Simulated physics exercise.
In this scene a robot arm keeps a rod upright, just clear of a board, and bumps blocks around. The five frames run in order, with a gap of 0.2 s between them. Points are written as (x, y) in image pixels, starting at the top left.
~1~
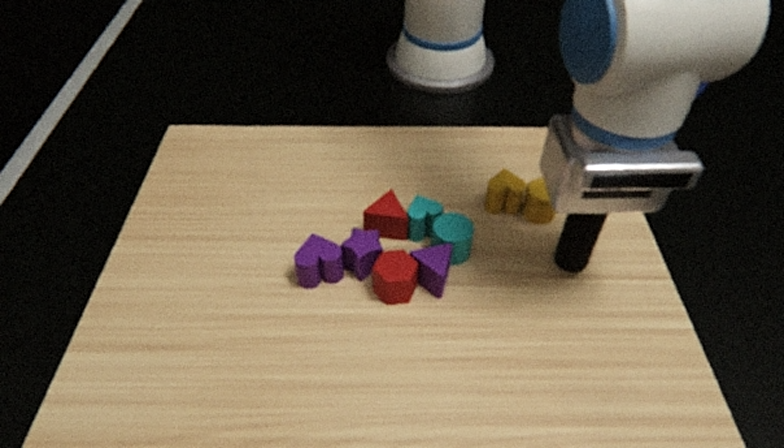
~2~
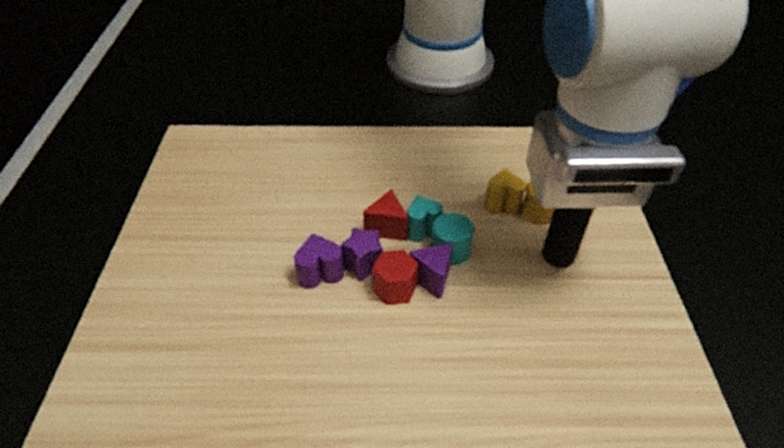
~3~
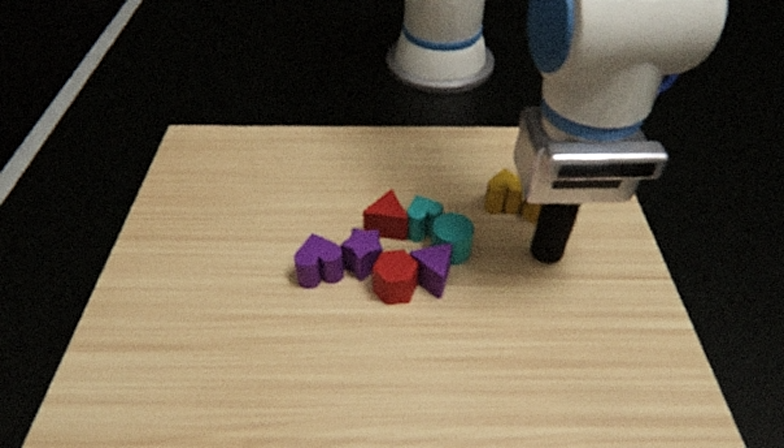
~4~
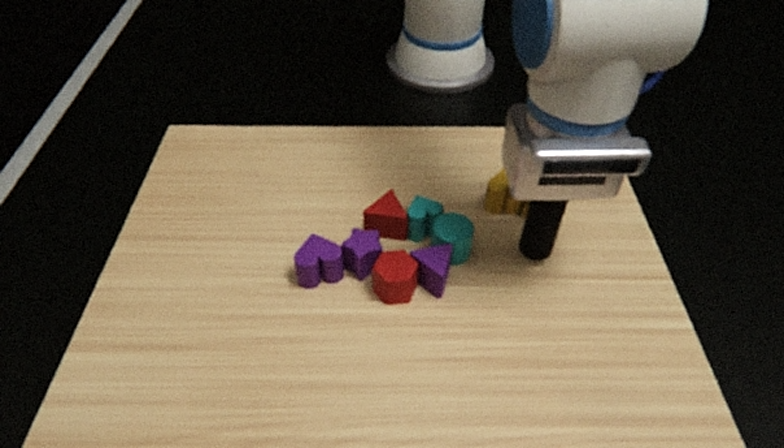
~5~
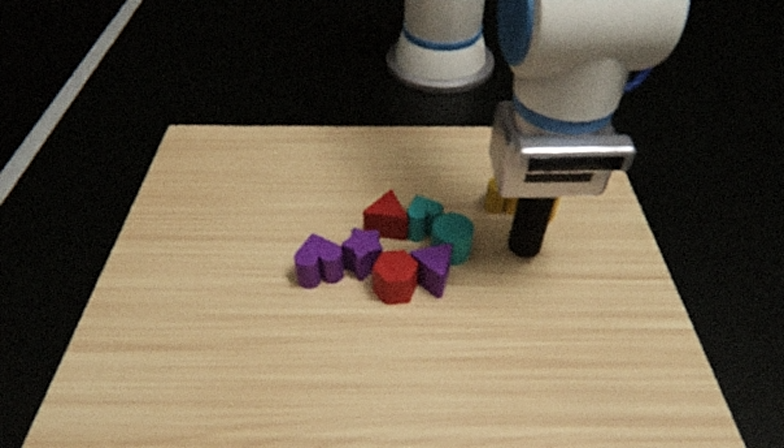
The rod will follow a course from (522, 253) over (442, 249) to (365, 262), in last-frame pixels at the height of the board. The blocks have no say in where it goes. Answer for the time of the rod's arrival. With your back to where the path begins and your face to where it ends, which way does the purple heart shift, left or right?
It will end up to the left.
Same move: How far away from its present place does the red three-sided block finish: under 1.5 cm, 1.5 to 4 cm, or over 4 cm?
The block shifts between 1.5 and 4 cm.
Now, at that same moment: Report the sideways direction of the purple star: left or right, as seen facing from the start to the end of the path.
Towards the left-hand side.
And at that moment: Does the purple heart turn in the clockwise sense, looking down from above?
My answer is yes.
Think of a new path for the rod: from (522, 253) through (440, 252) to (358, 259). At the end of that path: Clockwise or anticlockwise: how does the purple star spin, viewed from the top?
It swings round anticlockwise.
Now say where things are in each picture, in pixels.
In the first picture, tip of the rod at (570, 260), middles of tops, purple heart at (317, 250), purple star at (363, 241), red three-sided block at (387, 205), turquoise heart at (424, 207), turquoise round block at (453, 226).
In the second picture, rod at (558, 256), nothing pushed.
In the third picture, rod at (547, 252), nothing pushed.
In the fourth picture, rod at (535, 248), nothing pushed.
In the fifth picture, rod at (524, 246), purple heart at (317, 250), purple star at (363, 241), red three-sided block at (387, 205), turquoise heart at (424, 207), turquoise round block at (453, 226).
What follows on the original path. One third of the way, rod at (469, 243); turquoise heart at (421, 204); turquoise round block at (434, 226).
Two thirds of the way, rod at (416, 244); purple heart at (304, 255), turned 20° clockwise; purple star at (347, 246), turned 25° anticlockwise; red three-sided block at (371, 202), turned 65° clockwise; turquoise heart at (419, 202), turned 15° clockwise; turquoise round block at (379, 231).
At the end, rod at (364, 255); purple heart at (262, 274), turned 40° clockwise; purple star at (299, 265), turned 45° anticlockwise; red three-sided block at (369, 202), turned 75° clockwise; turquoise heart at (419, 202), turned 15° clockwise; turquoise round block at (325, 242).
